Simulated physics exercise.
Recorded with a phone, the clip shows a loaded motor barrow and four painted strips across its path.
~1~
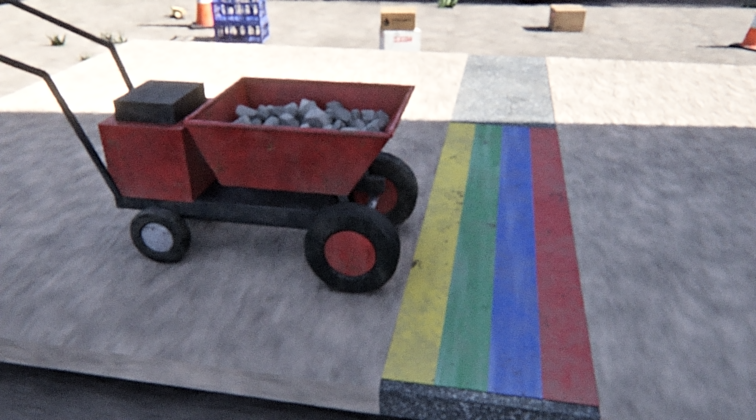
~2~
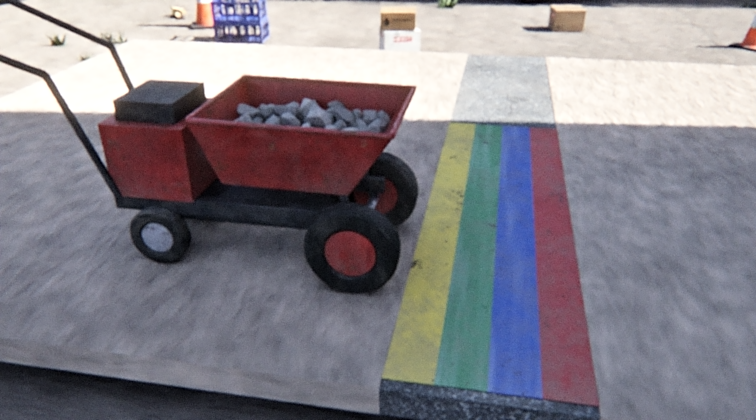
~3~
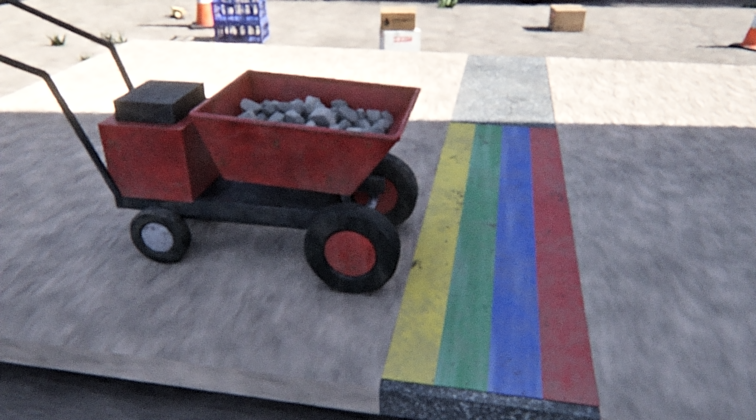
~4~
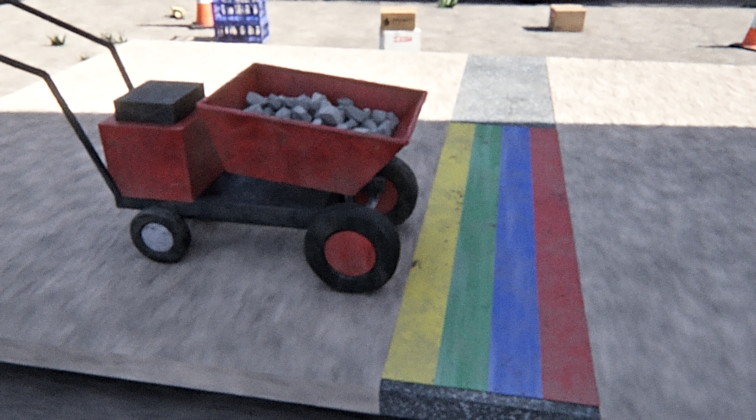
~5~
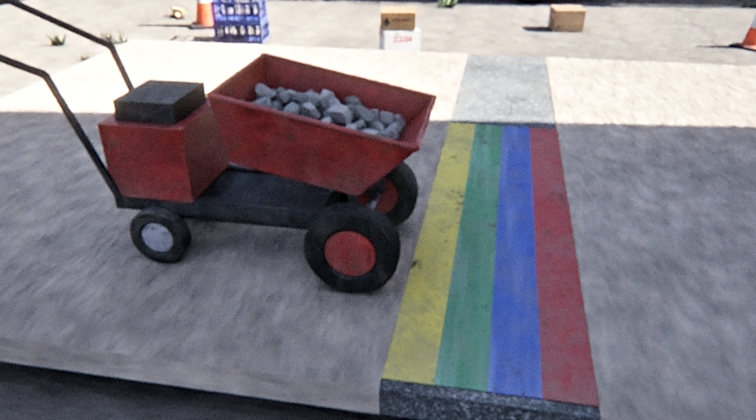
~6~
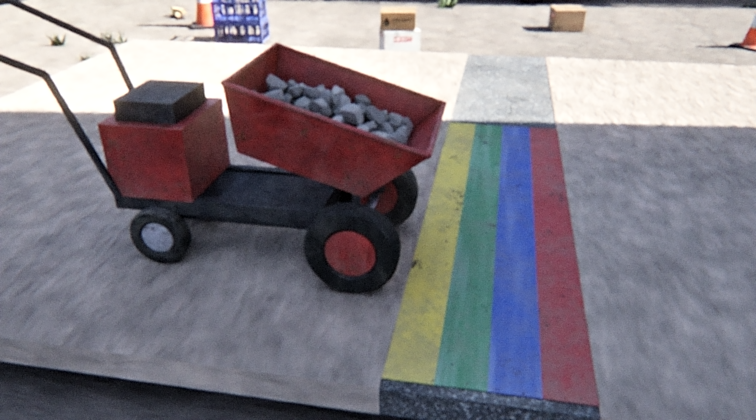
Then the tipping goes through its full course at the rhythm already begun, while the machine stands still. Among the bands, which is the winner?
That would be the blue band.
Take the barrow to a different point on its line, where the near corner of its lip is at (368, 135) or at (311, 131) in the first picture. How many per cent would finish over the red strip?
I'd put it at around 20 percent the first time and 10 percent the second.
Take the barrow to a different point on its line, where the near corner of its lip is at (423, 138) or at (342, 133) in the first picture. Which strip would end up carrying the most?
Place 1 - the strip in red; place 2 - the green strip.
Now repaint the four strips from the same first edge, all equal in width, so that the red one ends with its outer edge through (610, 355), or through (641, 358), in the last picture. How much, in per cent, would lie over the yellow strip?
0 % and 0 %.
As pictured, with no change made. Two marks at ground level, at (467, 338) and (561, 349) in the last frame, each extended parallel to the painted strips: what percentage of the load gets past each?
Estimate: 90 %, then 30 %.
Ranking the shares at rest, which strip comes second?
That would be the red one, in second.
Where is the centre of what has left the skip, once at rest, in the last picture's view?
(533, 264).
Soon after the last picture, skip tipped steeply; all in the skip.
A little later, skip tipped right over; most in the skip; a stray few over the green strip; a small part over the blue strip; a stray few over the red strip; a stray few off the paint.
Later still, skip tipped right over; about a quarter in the skip; a small part over the green strip; about a third over the blue strip; about a quarter over the red strip; a small part off the paint.
At rest, skip tipped right over; a small part in the skip; none over the yellow strip; a small part over the green strip; about a third over the blue strip; about a quarter over the red strip; a small part off the paint.
